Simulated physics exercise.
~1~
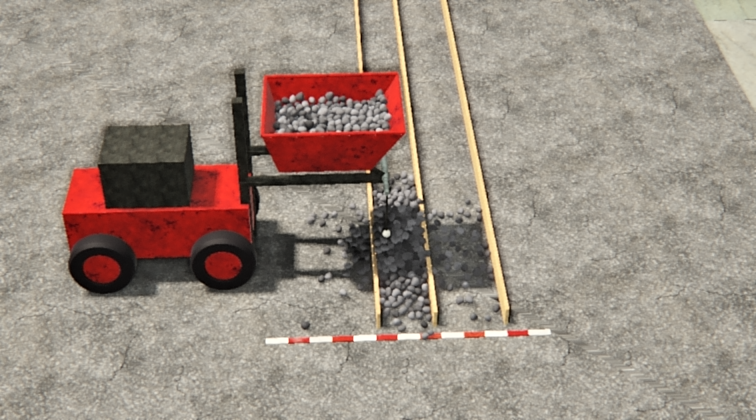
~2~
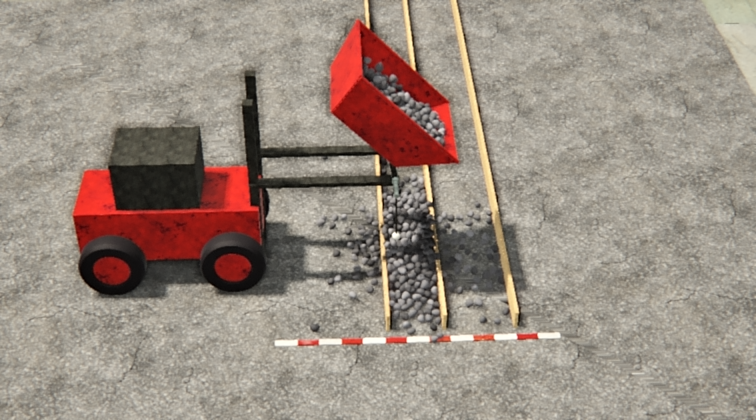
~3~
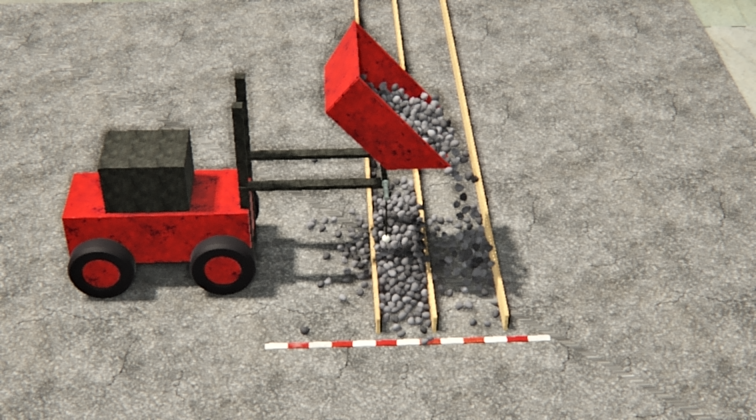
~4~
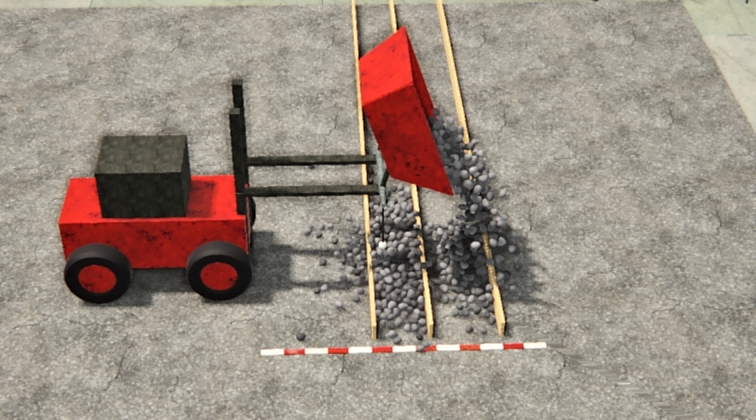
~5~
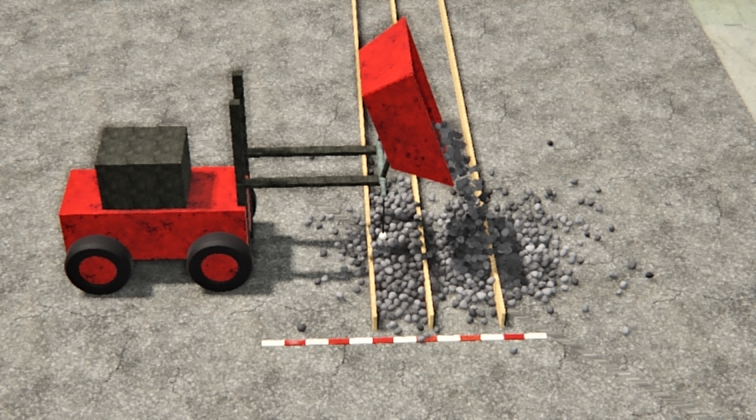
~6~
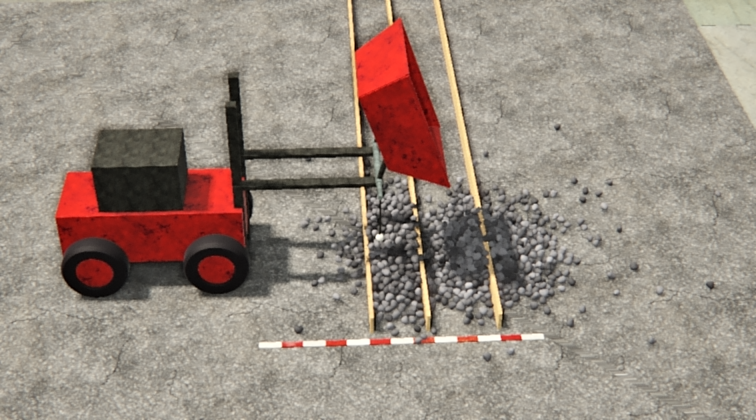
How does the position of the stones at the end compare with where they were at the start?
At the start, one load sits up in the red skip and the rest lies mostly between the left and middle planks. By the end the stones are all on the ground, reaching farther right and spilling past the right-hand plank.
Red forklift's skip tipping in two stages, pouring grey stones rightward over the planks and ending empty above a spread heap.
